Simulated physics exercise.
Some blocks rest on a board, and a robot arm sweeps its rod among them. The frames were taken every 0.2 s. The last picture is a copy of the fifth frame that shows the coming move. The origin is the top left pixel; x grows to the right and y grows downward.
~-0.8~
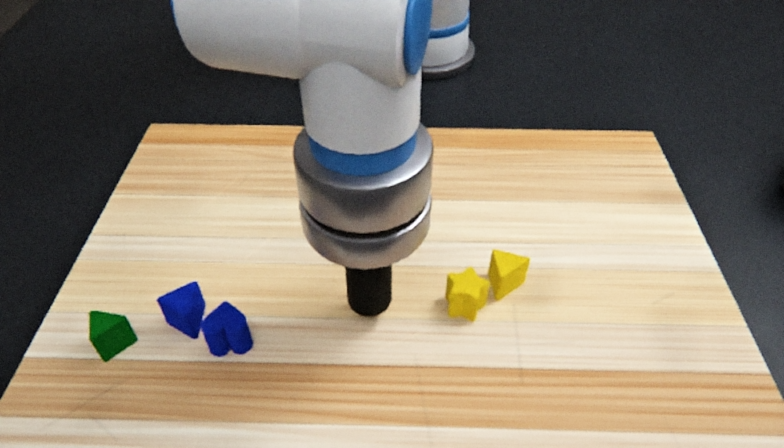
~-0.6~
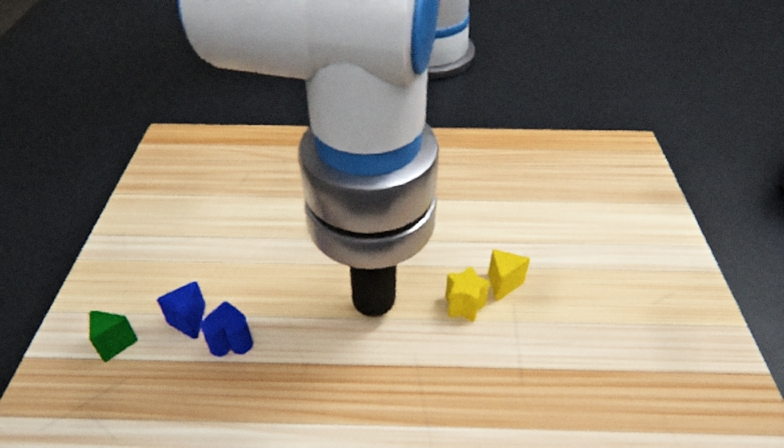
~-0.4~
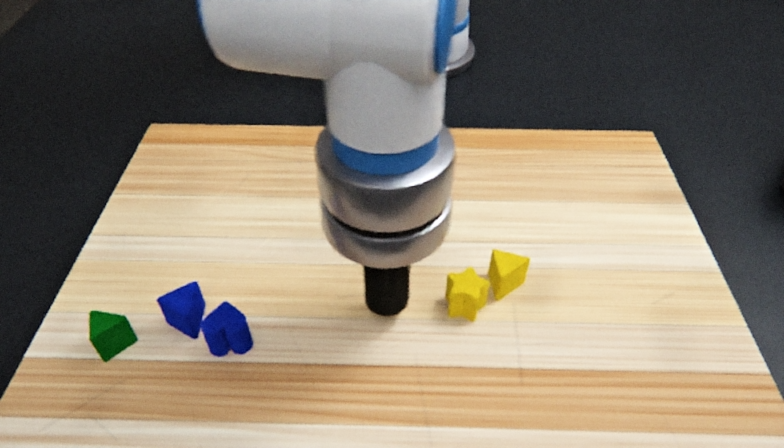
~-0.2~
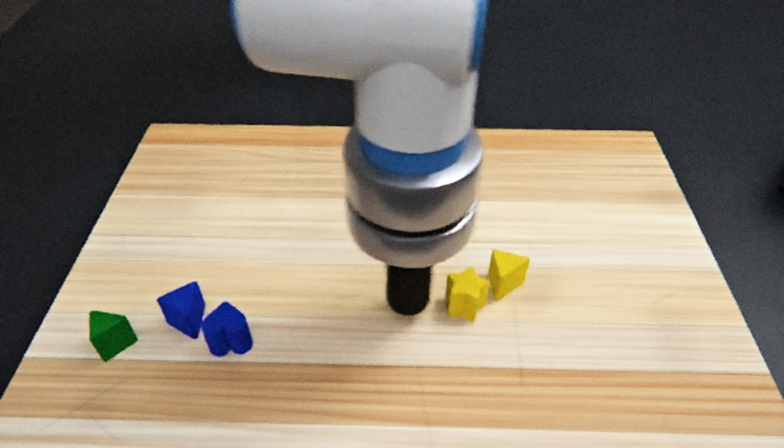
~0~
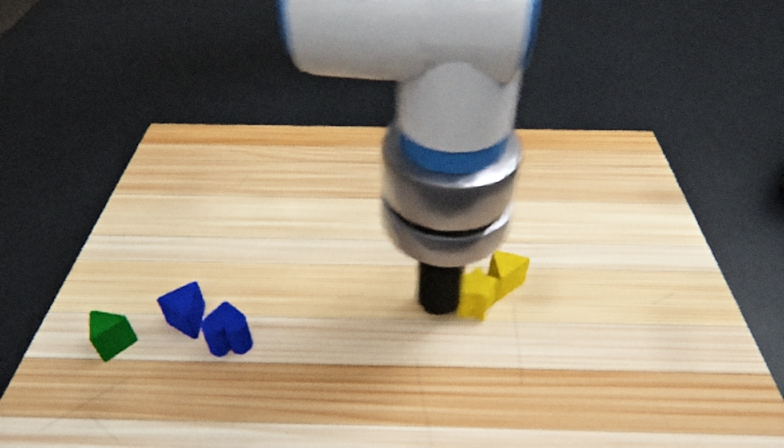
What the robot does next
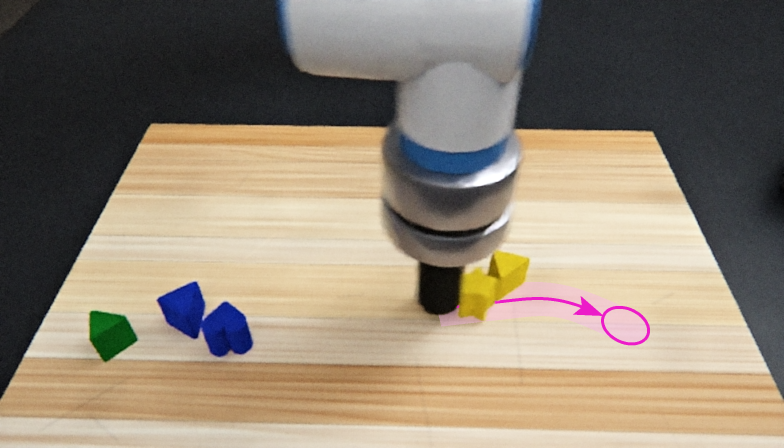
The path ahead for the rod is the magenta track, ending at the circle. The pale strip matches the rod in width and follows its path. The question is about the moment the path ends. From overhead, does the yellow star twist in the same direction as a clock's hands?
The answer is no.
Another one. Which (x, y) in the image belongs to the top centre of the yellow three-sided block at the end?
My estimate: (532, 248).
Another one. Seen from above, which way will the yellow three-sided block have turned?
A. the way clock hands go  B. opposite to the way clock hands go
I'll go with B - opposite to the way clock hands go.
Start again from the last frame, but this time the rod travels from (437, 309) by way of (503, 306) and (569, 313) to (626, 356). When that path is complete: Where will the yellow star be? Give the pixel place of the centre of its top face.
The middle of the upper face of the yellow star will lie at about (630, 284) in the picture.
Path on the board, from (437, 309) via (499, 302) and (562, 301), ending at (625, 325).
What follows on the original path. One third of the way, rod at (502, 292); yellow star at (543, 278); yellow three-sided block at (530, 252), turned 85° anticlockwise.
Two thirds of the way, rod at (565, 291); yellow star at (608, 277); yellow three-sided block at (532, 248), turned 80° anticlockwise.
At the end, rod at (630, 316); yellow star at (659, 282), turned 35° anticlockwise; yellow three-sided block at (532, 248), turned 80° anticlockwise.
